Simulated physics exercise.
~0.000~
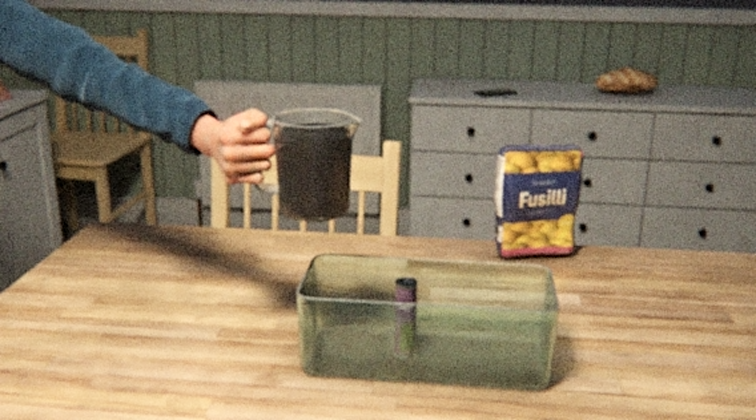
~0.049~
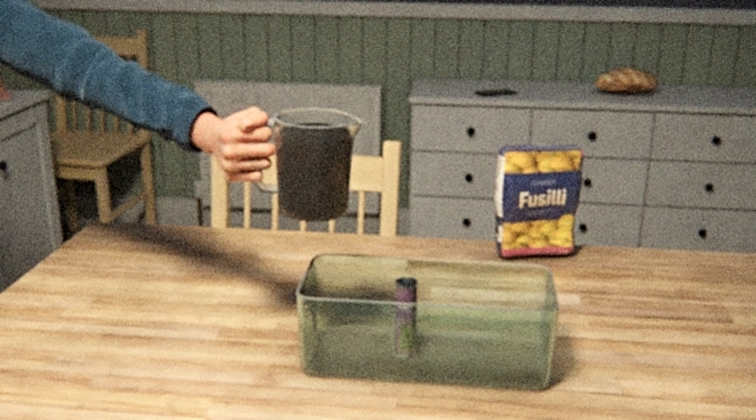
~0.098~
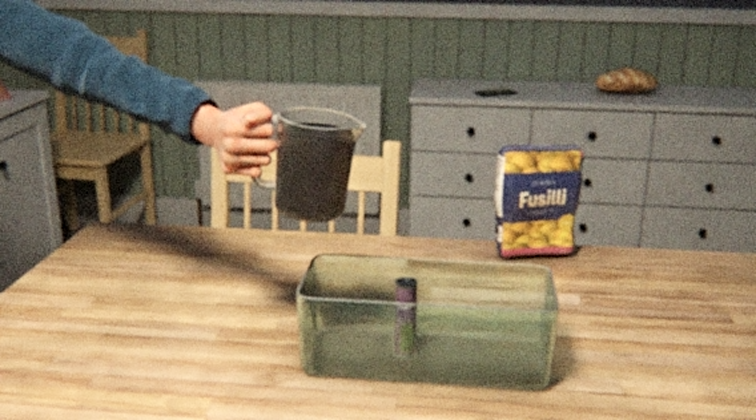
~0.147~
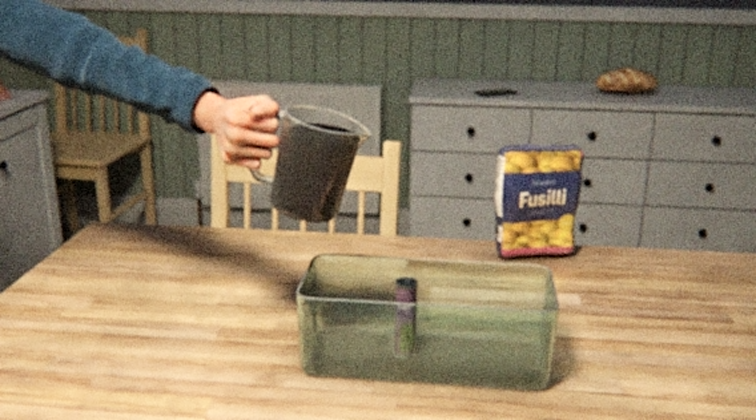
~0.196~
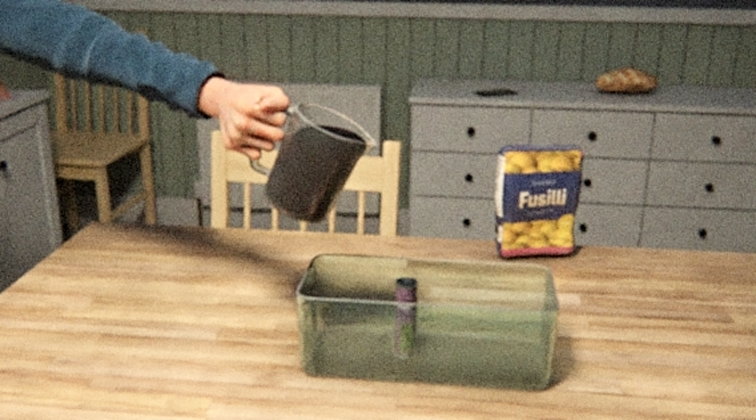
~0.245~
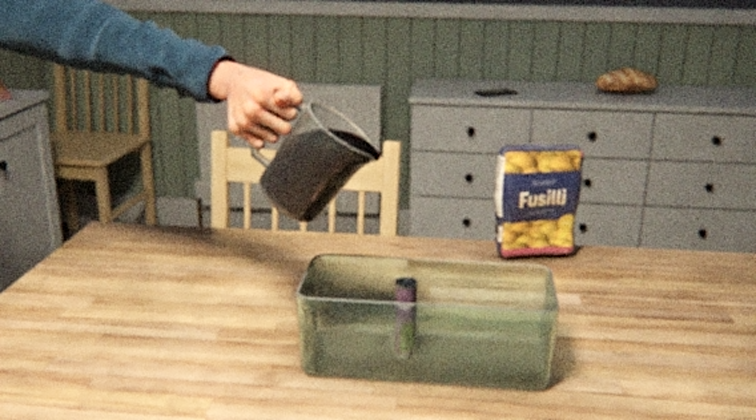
A pitcher of dark liquid, held by a hand in a blue sleeve, tilts smoothly to the right above a clear oblong basin containing a small upright cylinder, on a wooden table with a bag of fusilli standing behind.
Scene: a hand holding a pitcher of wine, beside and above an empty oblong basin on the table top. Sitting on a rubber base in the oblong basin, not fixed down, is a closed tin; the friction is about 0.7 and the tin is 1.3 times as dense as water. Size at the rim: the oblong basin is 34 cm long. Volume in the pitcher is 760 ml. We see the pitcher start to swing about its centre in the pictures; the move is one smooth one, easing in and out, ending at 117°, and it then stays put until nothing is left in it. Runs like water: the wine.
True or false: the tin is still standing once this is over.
False.
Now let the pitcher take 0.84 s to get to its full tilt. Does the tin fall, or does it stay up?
Then the tin tumbles.
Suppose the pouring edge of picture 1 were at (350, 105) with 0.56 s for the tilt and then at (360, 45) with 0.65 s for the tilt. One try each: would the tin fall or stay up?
Try 1: Tipped over; try 2: Still standing.
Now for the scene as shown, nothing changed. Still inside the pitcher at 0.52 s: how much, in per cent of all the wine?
Roughly 52 %.
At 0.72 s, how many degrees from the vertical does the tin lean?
Tilt: Around 0 degrees.
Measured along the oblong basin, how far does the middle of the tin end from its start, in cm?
11.5 cm.
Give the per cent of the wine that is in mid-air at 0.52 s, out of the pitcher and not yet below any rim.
Share: Roughly 30 per cent.
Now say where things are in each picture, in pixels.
In the first picture, tilt 0°; pouring edge (362, 121); surface from (278, 130) to (352, 133); the oblong basin's rim runs from (306, 275) to (554, 289); the tin's top is at (407, 285).
In the second picture, tilt 2°; pouring edge (363, 122); surface from (279, 129) to (353, 133).
In the third picture, tilt 6°; pouring edge (367, 127); surface from (282, 128) to (355, 136).
In the fourth picture, tilt 14°; pouring edge (372, 134); surface from (285, 129) to (361, 137).
In the fifth picture, tilt 24°; pouring edge (377, 145); surface from (282, 146) to (368, 142).
In the sixth picture, tilt 36°; pouring edge (380, 159); surface from (278, 152) to (379, 154); 1 per cent is over the edge.
After 0.52 s the tilt is 105° and 52 per cent is still to pour; the tin stands where it began.
After 0.72 s the tilt is 117° and 8 per cent is still to pour; the tin stands 1 cm from where it began.
After 0.92 s the tilt is 117° and 0 per cent is still to pour; the tin leans 35°.
After 1.15 s the tilt is 117° and 0 per cent is still to pour; the tin lies on its side.
In the end the tin lies on its side.
